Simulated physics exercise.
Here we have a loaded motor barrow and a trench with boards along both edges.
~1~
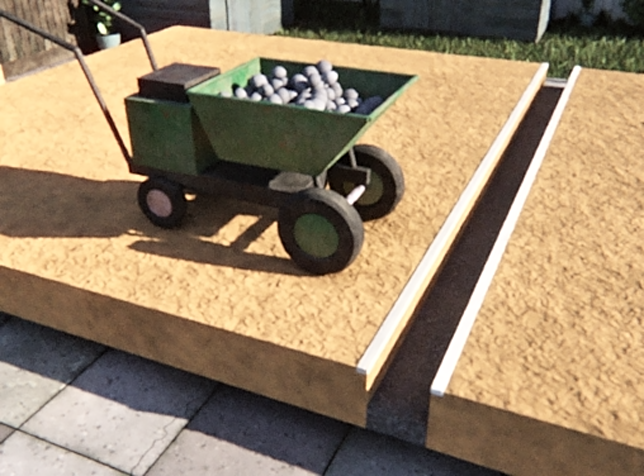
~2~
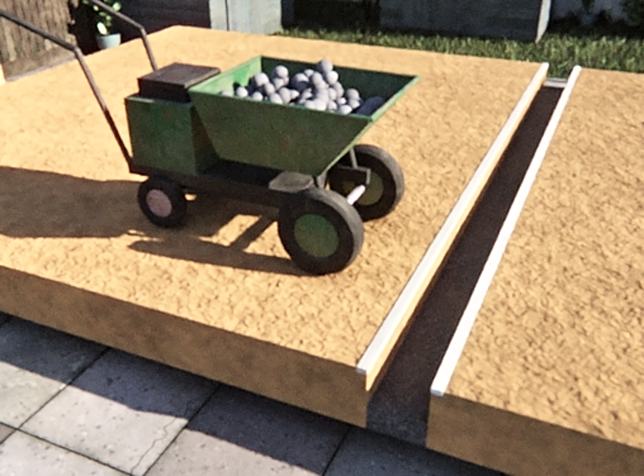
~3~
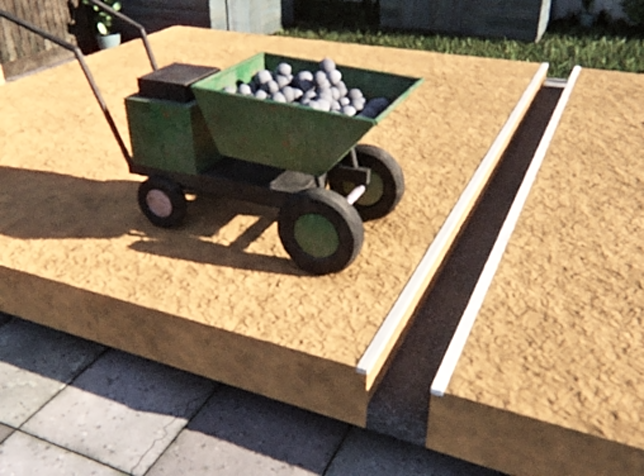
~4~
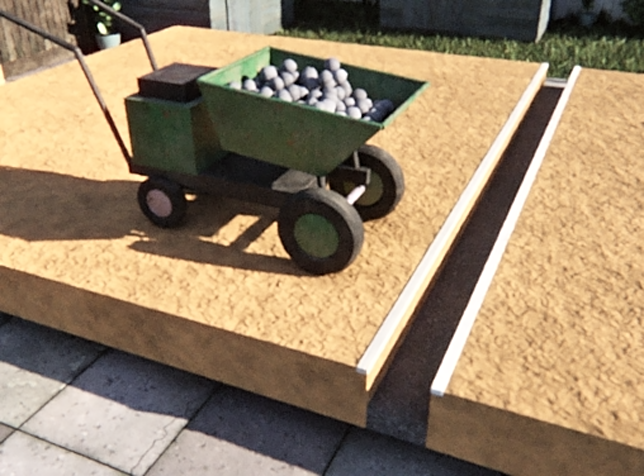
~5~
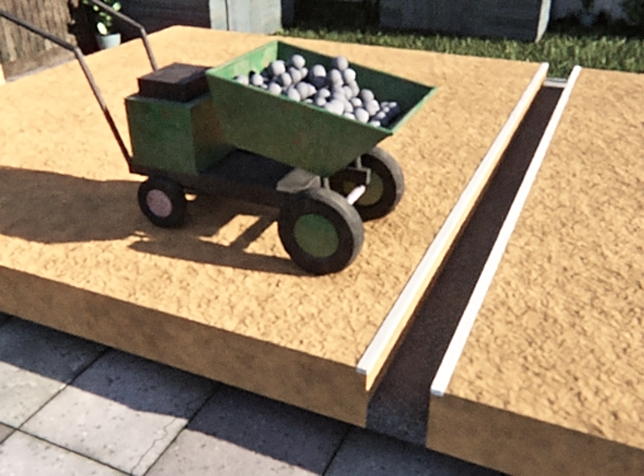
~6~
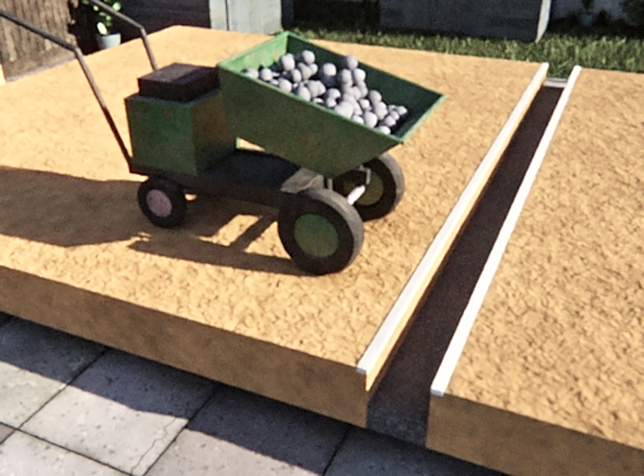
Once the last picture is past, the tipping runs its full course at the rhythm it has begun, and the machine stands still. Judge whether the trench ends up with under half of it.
Most of the load will not go into the trench.
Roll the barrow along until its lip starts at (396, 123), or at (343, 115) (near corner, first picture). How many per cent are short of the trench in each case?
0 % for the first, 0 % for the second.
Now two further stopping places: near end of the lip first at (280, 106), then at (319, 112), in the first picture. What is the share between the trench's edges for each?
The first gives close to 60 per cent and the second 70 per cent.
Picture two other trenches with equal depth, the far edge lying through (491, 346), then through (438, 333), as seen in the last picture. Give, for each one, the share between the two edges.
First some 70, then 0 per cent.
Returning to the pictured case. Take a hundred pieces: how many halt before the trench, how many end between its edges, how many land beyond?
Split - short: 0 percent, between: 25 percent, beyond: 70 percent.
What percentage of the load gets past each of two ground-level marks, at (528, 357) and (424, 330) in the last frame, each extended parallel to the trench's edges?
In order: 30 per cent, then 80 per cent.
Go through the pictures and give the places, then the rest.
In the first picture, lip of the skip near (369, 119), level; top of the load near (292, 98), round cobbles; first edge of the trench near (391, 321); far edge near (459, 338), the trench under half as wide as the skip, and about as deep as wide.
In the second picture, lip of the skip near (370, 120), level; top of the load near (293, 98).
In the third picture, lip of the skip near (375, 123), tipped barely; top of the load near (296, 96).
In the fourth picture, lip of the skip near (382, 127), tipped a little; top of the load near (286, 81).
In the fifth picture, lip of the skip near (391, 134), tipped a little; top of the load near (294, 77).
In the sixth picture, lip of the skip near (401, 143), tipped clearly; top of the load near (300, 81); first edge of the trench near (391, 321); far edge near (459, 338).
Shortly afterwards, skip tipped steeply; the whole lot in the skip.
Next, skip tipped right over; the bulk in the skip; only a few in or heaped over the trench; a little beyond it; only a few falling.
Some moments later, skip tipped right over; near a quarter in the skip; a little in or heaped over the trench; near two thirds beyond it.
In the end, skip tipped right over; a little in the skip; near a quarter in or heaped over the trench; near two thirds beyond it.
